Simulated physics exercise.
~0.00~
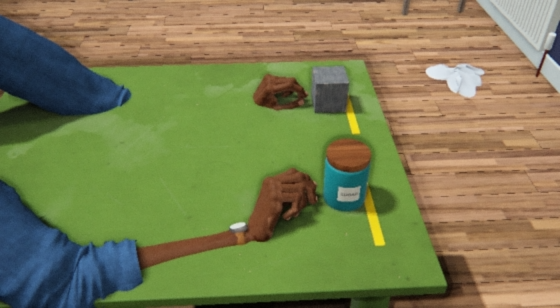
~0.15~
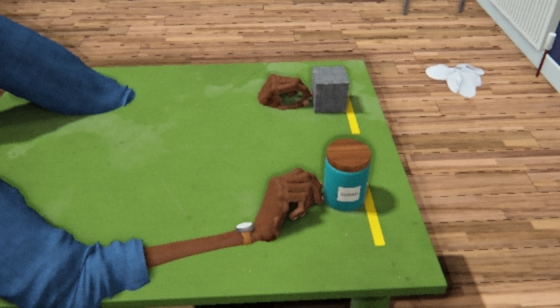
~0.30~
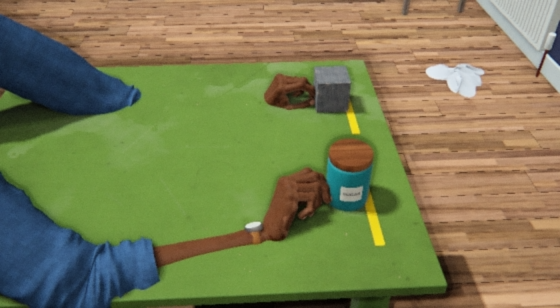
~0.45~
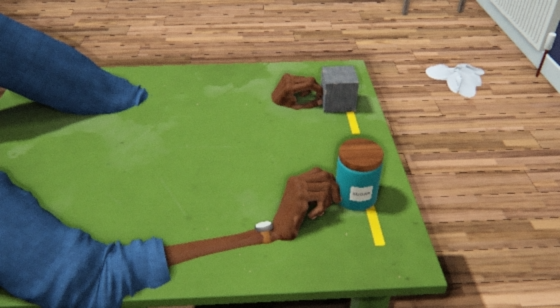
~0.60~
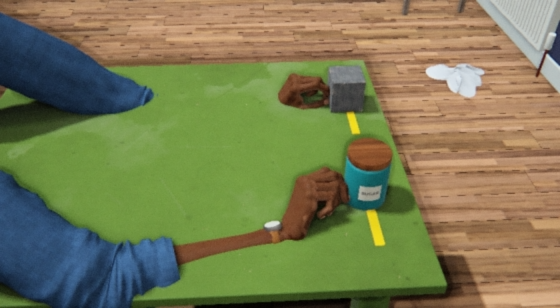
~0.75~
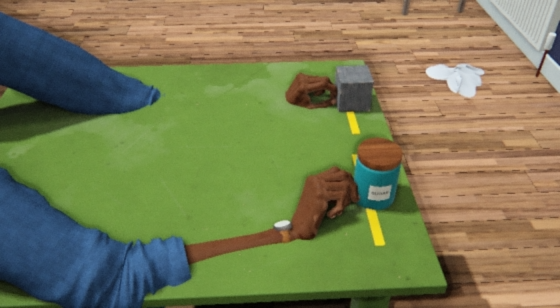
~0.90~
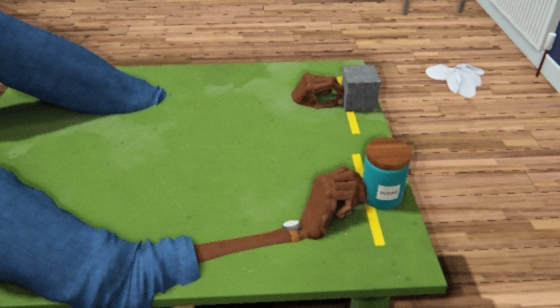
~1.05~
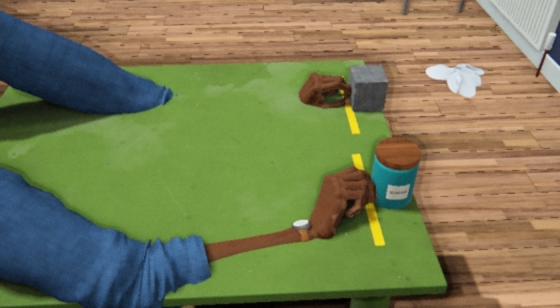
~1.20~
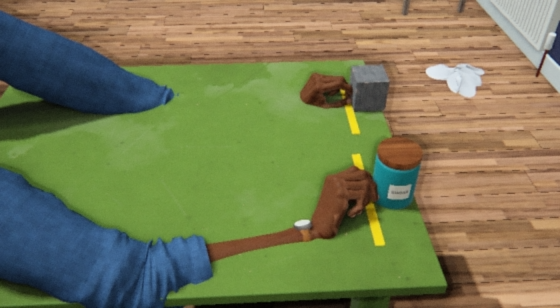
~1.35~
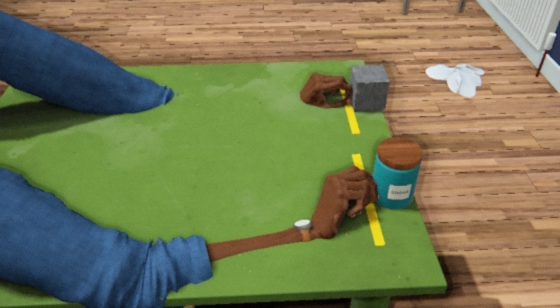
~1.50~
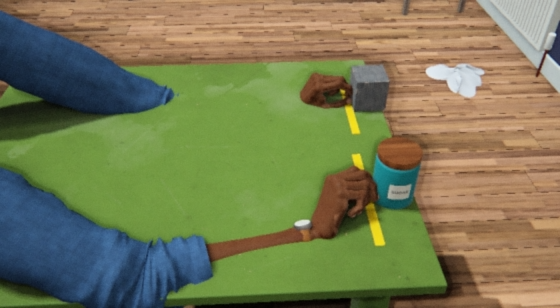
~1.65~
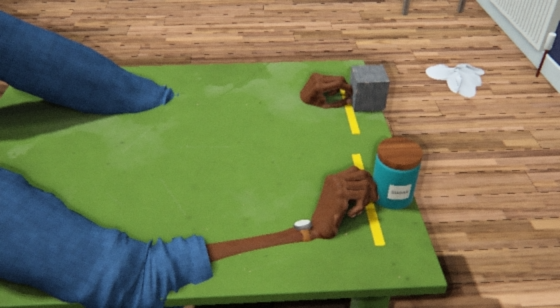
On a green tabletop, two hands slowly pushing a grey block and turquoise jar right past yellow tape, both staying on.
